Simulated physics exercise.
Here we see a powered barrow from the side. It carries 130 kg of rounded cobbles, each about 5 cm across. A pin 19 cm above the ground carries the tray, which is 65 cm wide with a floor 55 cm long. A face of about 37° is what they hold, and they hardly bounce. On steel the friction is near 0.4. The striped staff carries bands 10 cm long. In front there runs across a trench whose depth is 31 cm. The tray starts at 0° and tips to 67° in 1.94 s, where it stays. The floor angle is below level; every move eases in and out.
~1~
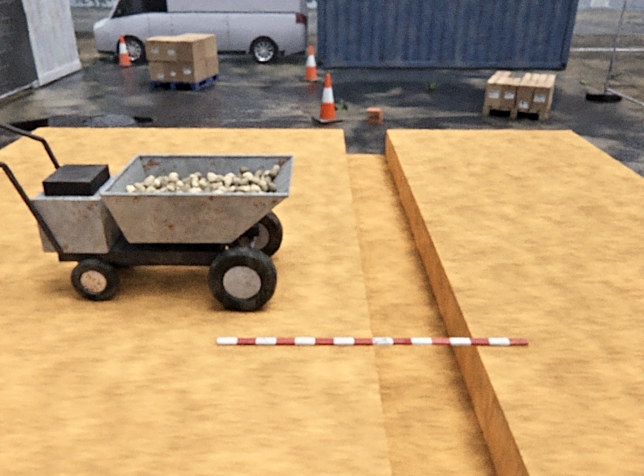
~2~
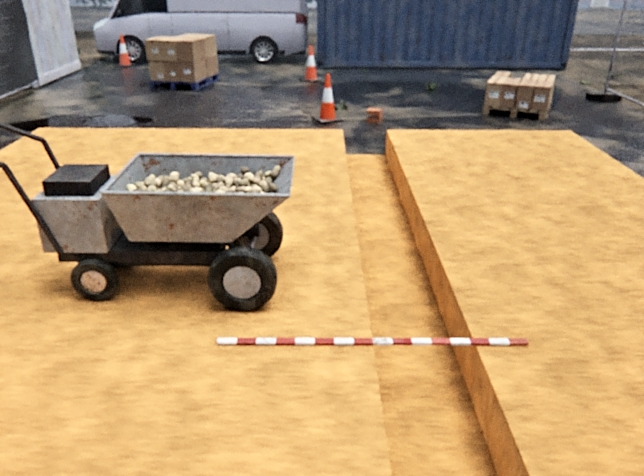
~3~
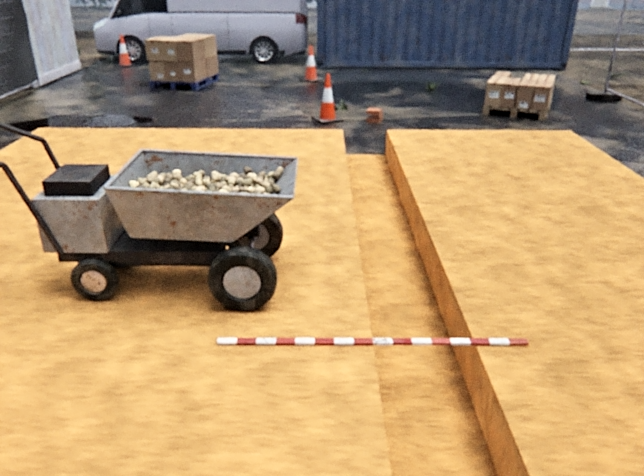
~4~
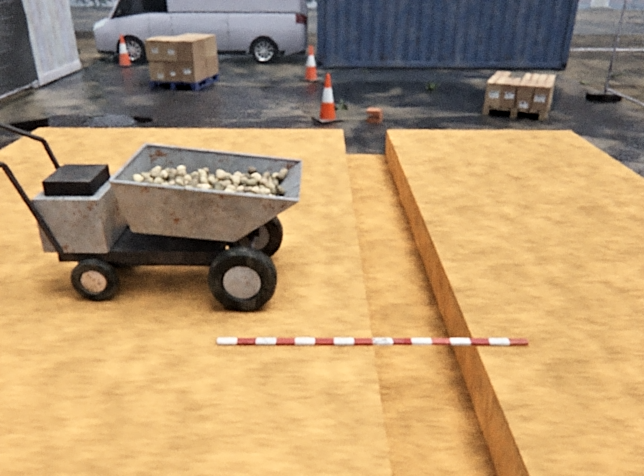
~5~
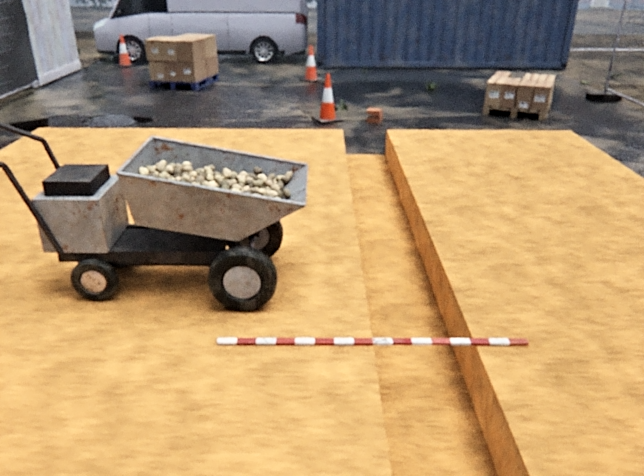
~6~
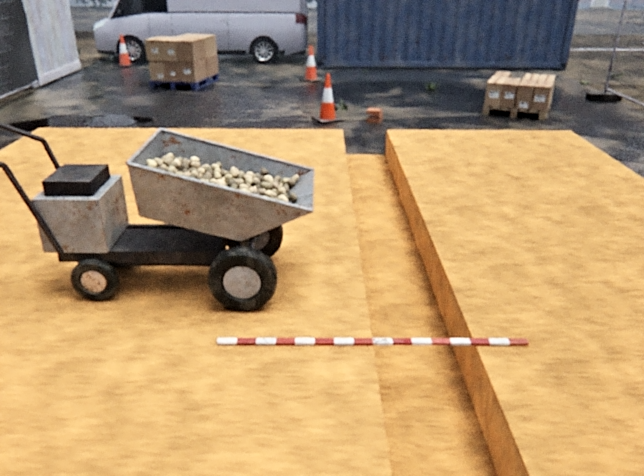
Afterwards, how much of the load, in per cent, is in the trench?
About 95 per cent.
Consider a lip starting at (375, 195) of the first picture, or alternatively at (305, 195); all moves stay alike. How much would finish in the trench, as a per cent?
70 % and 100 %.
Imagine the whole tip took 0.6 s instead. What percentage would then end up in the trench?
It'd be some 100 per cent.
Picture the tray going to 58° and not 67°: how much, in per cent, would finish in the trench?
It would be near 95 per cent.
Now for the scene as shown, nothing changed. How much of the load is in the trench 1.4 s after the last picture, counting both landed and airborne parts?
I'd put it near 55 per cent.
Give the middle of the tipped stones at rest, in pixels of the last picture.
Roughly at (401, 315).
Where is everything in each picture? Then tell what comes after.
Lip at (288, 195), floor tilted 0°, highest stones at (228, 176), in the first picture.
The tray is at 1°, its lip at (290, 196); the top of the load is at (216, 176), in the second picture.
The tray is at 3°, its lip at (293, 198); the top of the load is at (200, 176), in the third picture.
Lip at (299, 201), floor tilted 6°, highest stones at (186, 175), in the fourth picture.
Lip at (305, 205), floor tilted 10°, highest stones at (174, 171), in the fifth picture.
Lip at (313, 211), floor tilted 15°, highest stones at (174, 164), in the sixth picture.
Then, 0.9 s after the last picture the floor is at 57°, 100 % in the tray; the foremost stones are at (350, 251).
Then, 1.4 s after the last picture the floor is at 67°, 37 % in the tray, 10 % short of the trench, 53 % in the trench; the foremost stones are at (445, 325).
Then, 1.8 s after the last picture the floor is at 67°, 12 % in the tray, 9 % short of the trench, 79 % in the trench; the foremost stones are at (444, 324).
Then, 3.7 s after the last picture the floor is at 67°, 0 % in the tray, 5 % short of the trench, 95 % in the trench; the foremost stones are at (445, 325).
